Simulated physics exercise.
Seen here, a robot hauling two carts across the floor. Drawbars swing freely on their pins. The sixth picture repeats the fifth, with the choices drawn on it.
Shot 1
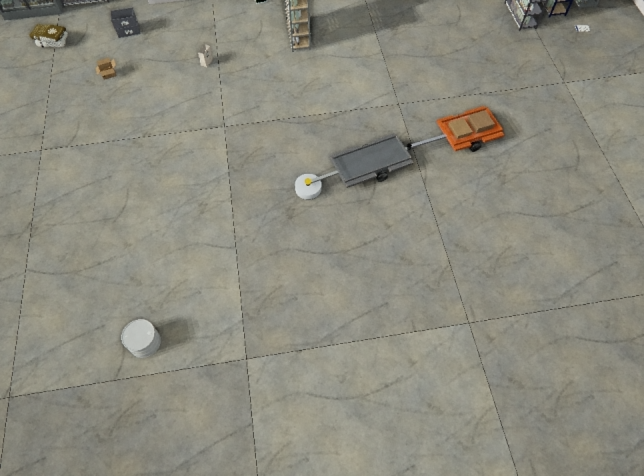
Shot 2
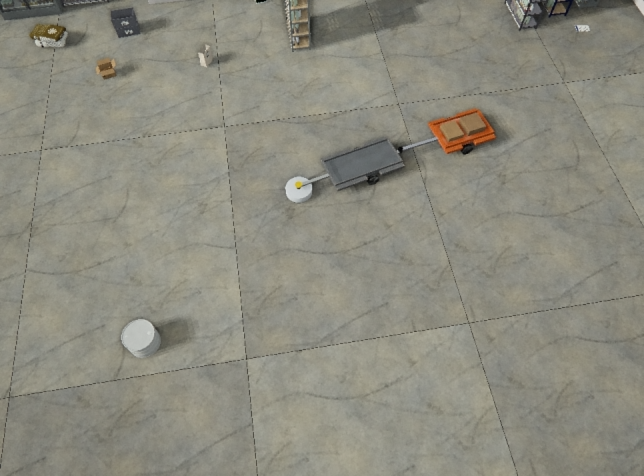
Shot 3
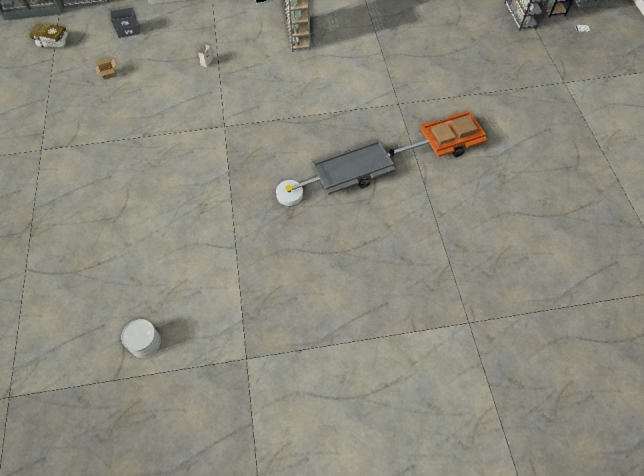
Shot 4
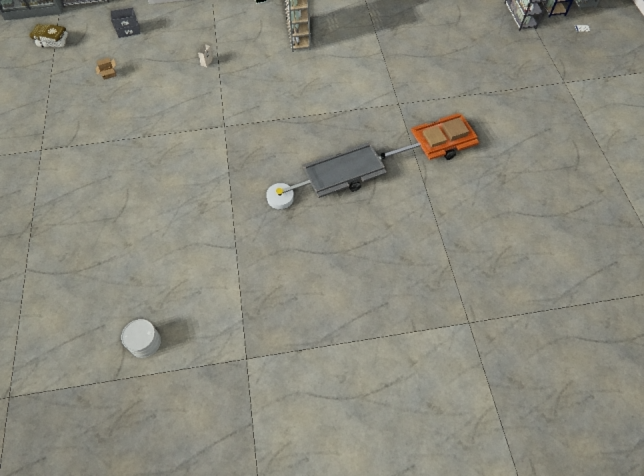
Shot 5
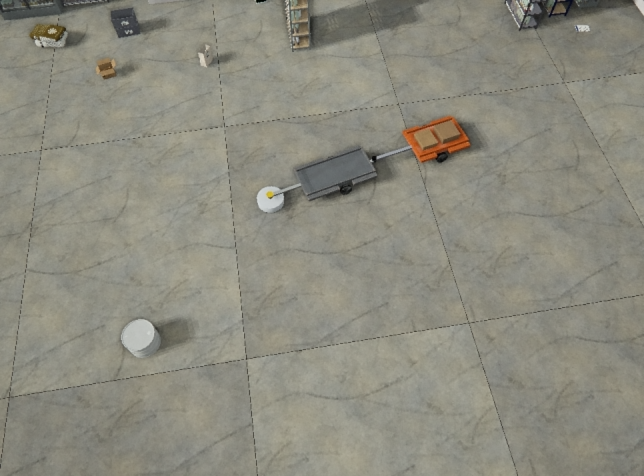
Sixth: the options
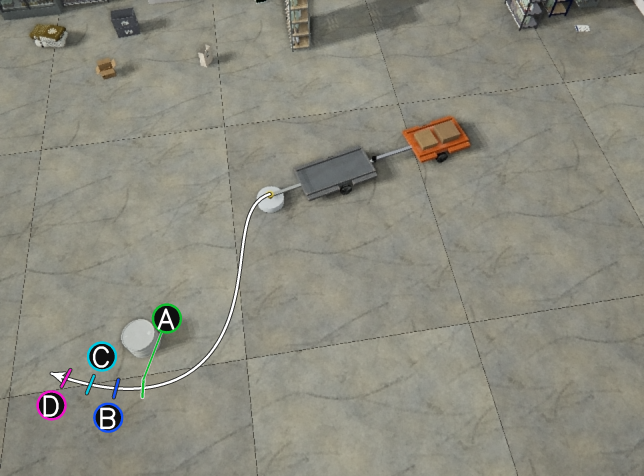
A small white robot towing a grey cart and an orange cart slowly leftward across a stone floor, past a white tub.
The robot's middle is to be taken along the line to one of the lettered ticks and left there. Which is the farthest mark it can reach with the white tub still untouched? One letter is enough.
At A, and not beyond.
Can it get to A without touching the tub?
For that mark, yes.
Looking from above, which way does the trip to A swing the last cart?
Anticlockwise.
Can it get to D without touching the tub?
No.
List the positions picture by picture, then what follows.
Orange cart (470, 127); white tub (145, 342); robot (308, 185), in the first frame.
Robot (299, 188); grey cart (362, 162); orange cart (462, 130); white tub (145, 342), in the second frame.
Robot (289, 192); grey cart (353, 165); orange cart (453, 132); white tub (145, 342), in the third frame.
Robot (280, 195); grey cart (344, 168); orange cart (445, 135); white tub (145, 342), in the fourth frame.
Robot (271, 198); grey cart (335, 172); orange cart (436, 138); white tub (145, 342), in the fifth frame.
On the marked copy, A at (143, 388); B at (116, 388); C at (90, 385); D at (66, 378); the route from (270, 194) via (221, 337) to (52, 373).
Taking A. A third of the way, robot (242, 265), last cart (374, 155).
Two thirds of the way, robot (218, 347), last cart (317, 186).
When it is over, robot (146, 390), last cart (284, 231); nothing has been touched.
As for the rest, B is too far, the tub has been hit; C is too far, the tub has been hit; D is too far, the tub has been hit.
